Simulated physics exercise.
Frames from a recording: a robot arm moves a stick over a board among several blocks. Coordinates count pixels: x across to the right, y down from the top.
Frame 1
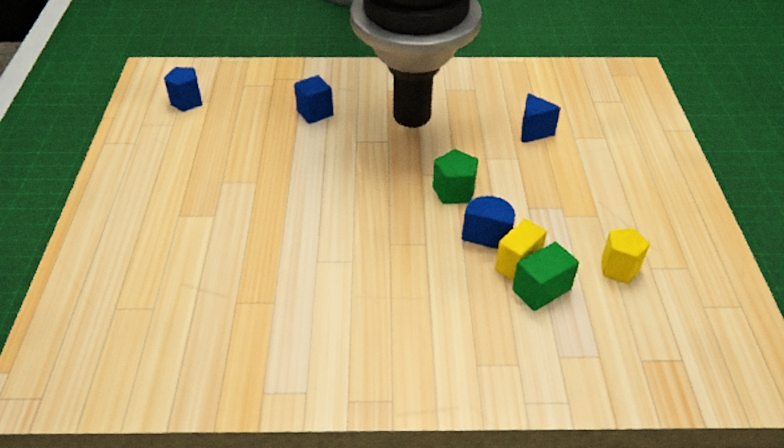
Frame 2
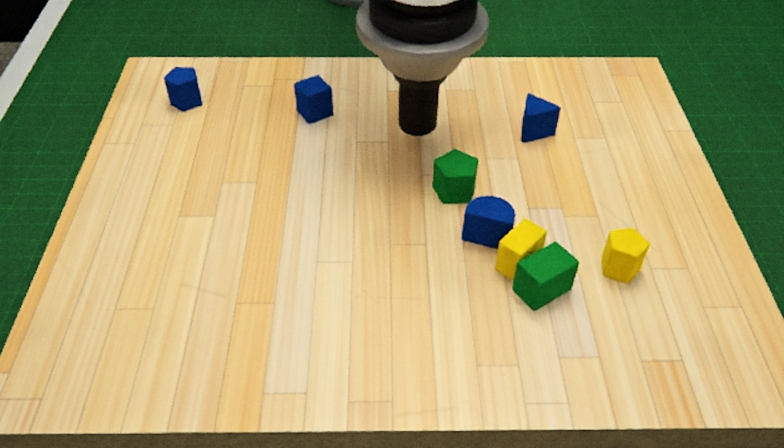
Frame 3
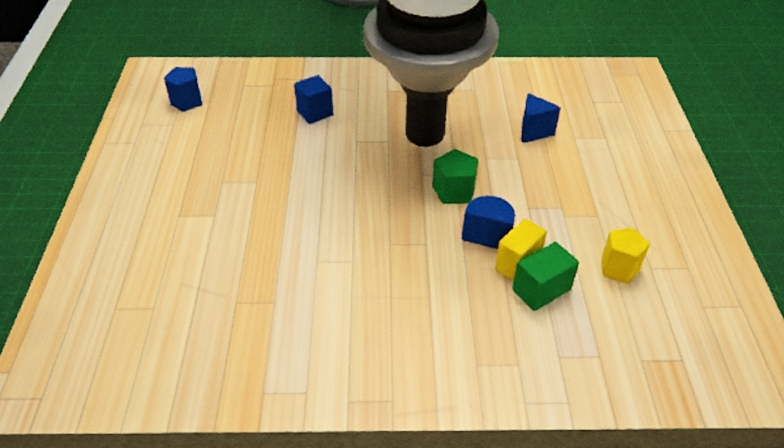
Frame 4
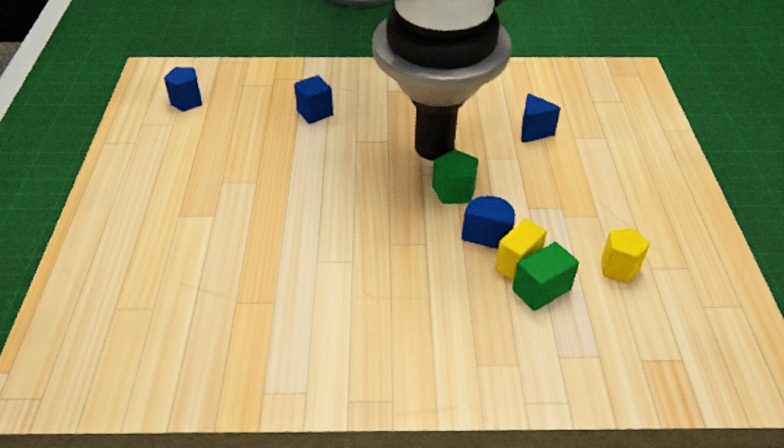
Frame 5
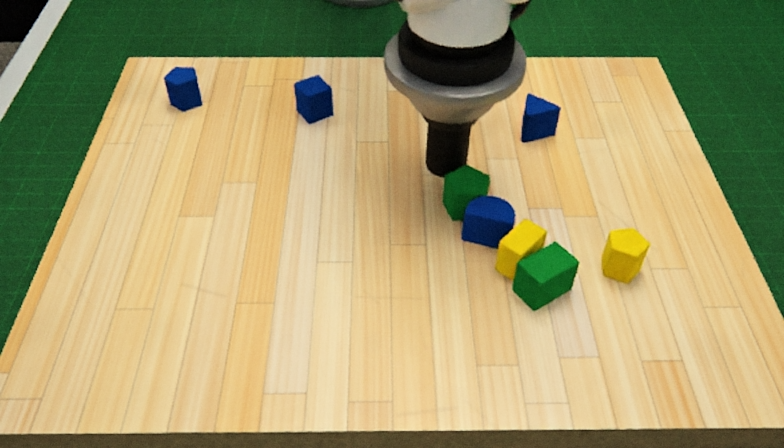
Robot arm moving its black stick down and right across a wooden board, nudging a green block toward a blue one.
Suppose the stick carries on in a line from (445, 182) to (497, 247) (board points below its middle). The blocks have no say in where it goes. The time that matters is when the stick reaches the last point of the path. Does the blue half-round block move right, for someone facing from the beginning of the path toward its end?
Yes - that is the case.
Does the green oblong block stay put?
Going by the path, no.
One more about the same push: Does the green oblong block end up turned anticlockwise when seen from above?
My answer is yes.
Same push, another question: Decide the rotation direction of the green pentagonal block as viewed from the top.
Rotates clockwise.
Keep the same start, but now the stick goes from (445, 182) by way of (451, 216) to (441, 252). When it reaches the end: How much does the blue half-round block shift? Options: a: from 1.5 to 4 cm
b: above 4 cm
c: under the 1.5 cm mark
Choice b: Above 4 cm.
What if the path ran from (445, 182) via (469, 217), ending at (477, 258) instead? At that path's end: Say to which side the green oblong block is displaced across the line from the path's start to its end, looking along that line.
Pushed left.
The first path, step by step. Halfway along, stick at (472, 197); green pentagonal block at (484, 216), turned 35° clockwise; blue half-round block at (510, 242), turned 55° anticlockwise; yellow oblong block at (546, 252), turned 15° clockwise; green oblong block at (563, 276).
At the end, stick at (500, 230); green pentagonal block at (484, 248), turned 65° clockwise; blue half-round block at (515, 280), turned 95° anticlockwise; yellow oblong block at (550, 270), turned 25° anticlockwise; green oblong block at (583, 286), turned 35° anticlockwise.
